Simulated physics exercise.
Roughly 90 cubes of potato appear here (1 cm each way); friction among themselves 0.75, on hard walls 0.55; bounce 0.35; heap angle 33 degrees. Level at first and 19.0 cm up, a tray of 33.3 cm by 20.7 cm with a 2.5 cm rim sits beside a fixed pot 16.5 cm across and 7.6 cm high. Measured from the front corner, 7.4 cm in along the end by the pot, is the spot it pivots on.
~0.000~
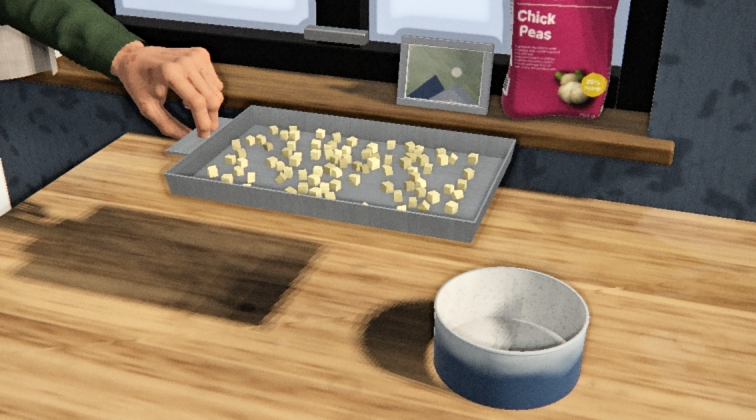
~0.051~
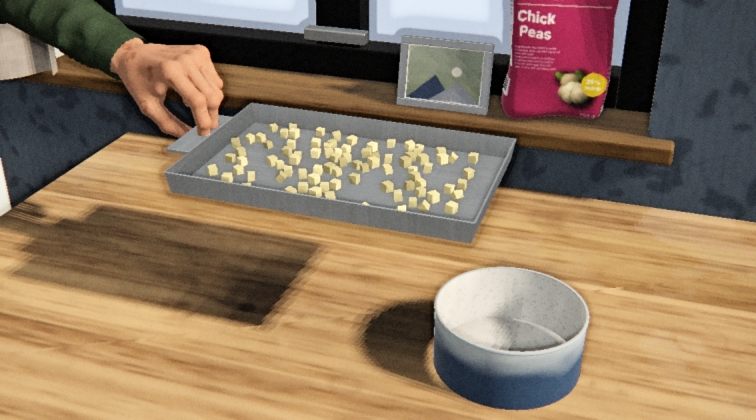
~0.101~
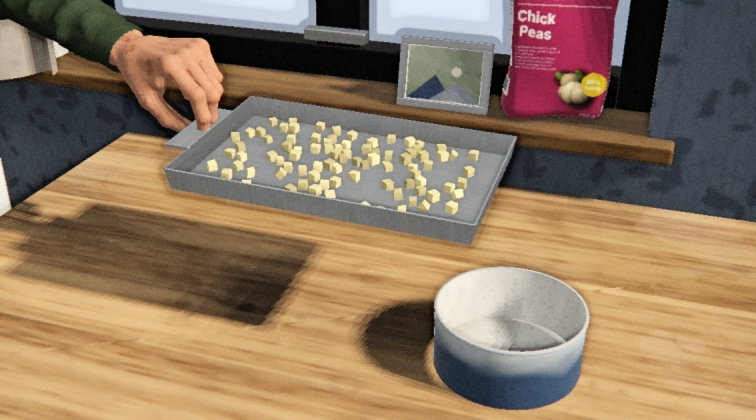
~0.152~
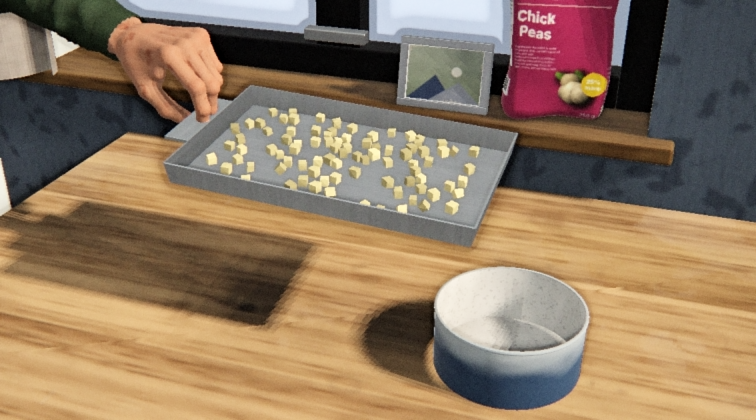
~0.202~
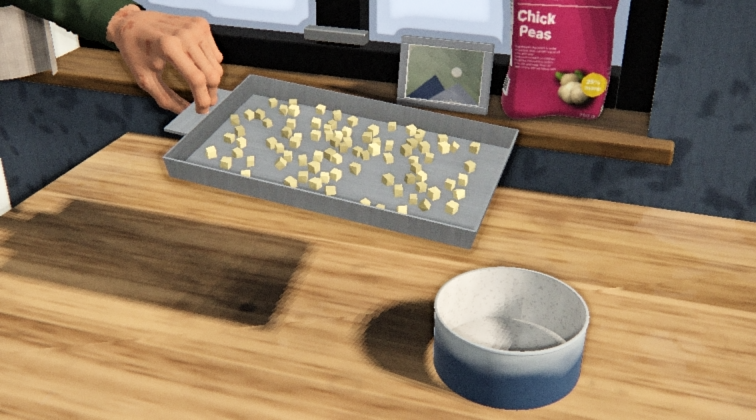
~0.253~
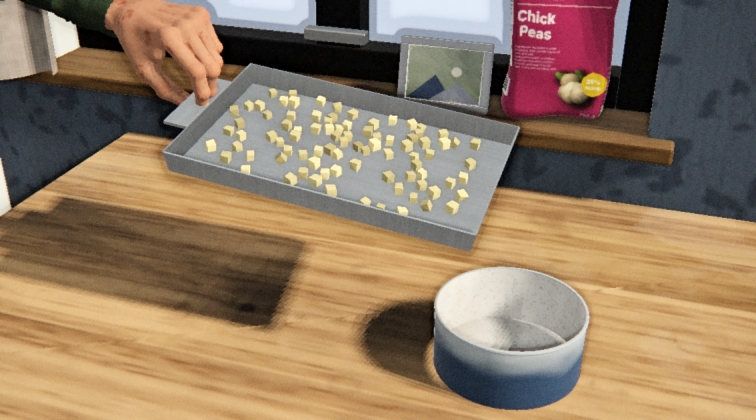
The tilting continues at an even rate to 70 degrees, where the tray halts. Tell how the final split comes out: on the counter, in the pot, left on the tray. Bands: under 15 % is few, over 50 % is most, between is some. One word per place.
Counter: Some, pot: Few, tray: Most.
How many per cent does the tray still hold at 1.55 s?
I'd say close to 65 per cent.
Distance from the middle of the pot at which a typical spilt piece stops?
About 16 centimetres.
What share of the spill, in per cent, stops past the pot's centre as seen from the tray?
Some 70 per cent of the spill lies beyond the centre.
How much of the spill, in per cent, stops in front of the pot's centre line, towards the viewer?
100 %.
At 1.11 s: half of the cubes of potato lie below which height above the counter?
Some 18 cm above the counter.
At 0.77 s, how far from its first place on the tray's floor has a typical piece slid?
Displacement on the tray: Roughly 4 cm.
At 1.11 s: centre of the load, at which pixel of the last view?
Estimated load position: Around (433, 235).
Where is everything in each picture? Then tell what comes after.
In the first picture, tray tilt 0 degrees, front corners at (169, 172) and (472, 220); middle of the pieces at (343, 163); pot at (511, 307).
In the second picture, tray tilt 1 degrees, front corners at (169, 171) and (472, 221); middle of the pieces at (343, 162).
In the third picture, tray tilt 2 degrees, front corners at (169, 167) and (472, 222); middle of the pieces at (343, 158).
In the fourth picture, tray tilt 5 degrees, front corners at (169, 162) and (472, 225), lowest corner right front; middle of the pieces at (343, 153).
In the fifth picture, tray tilt 8 degrees, front corners at (168, 156) and (473, 228), lowest corner right front; middle of the pieces at (343, 148).
In the sixth picture, tray tilt 11 degrees, front corners at (168, 151) and (473, 231), lowest corner right front; middle of the pieces at (343, 142); pot at (511, 307). Its pace works out near 55 degrees a second.
After 0.77 s, tilt 39 degrees; the tray holds 100 %, the pot 0 %.
After 1.11 s, tilt 58 degrees; the tray holds 85 %, the pot 0 %.
After 1.55 s, tilt 70 degrees; the tray holds 65 %, the pot 5 %.
At rest (2.7 s), counter 30 %, pot 5 %, tray 65 %.
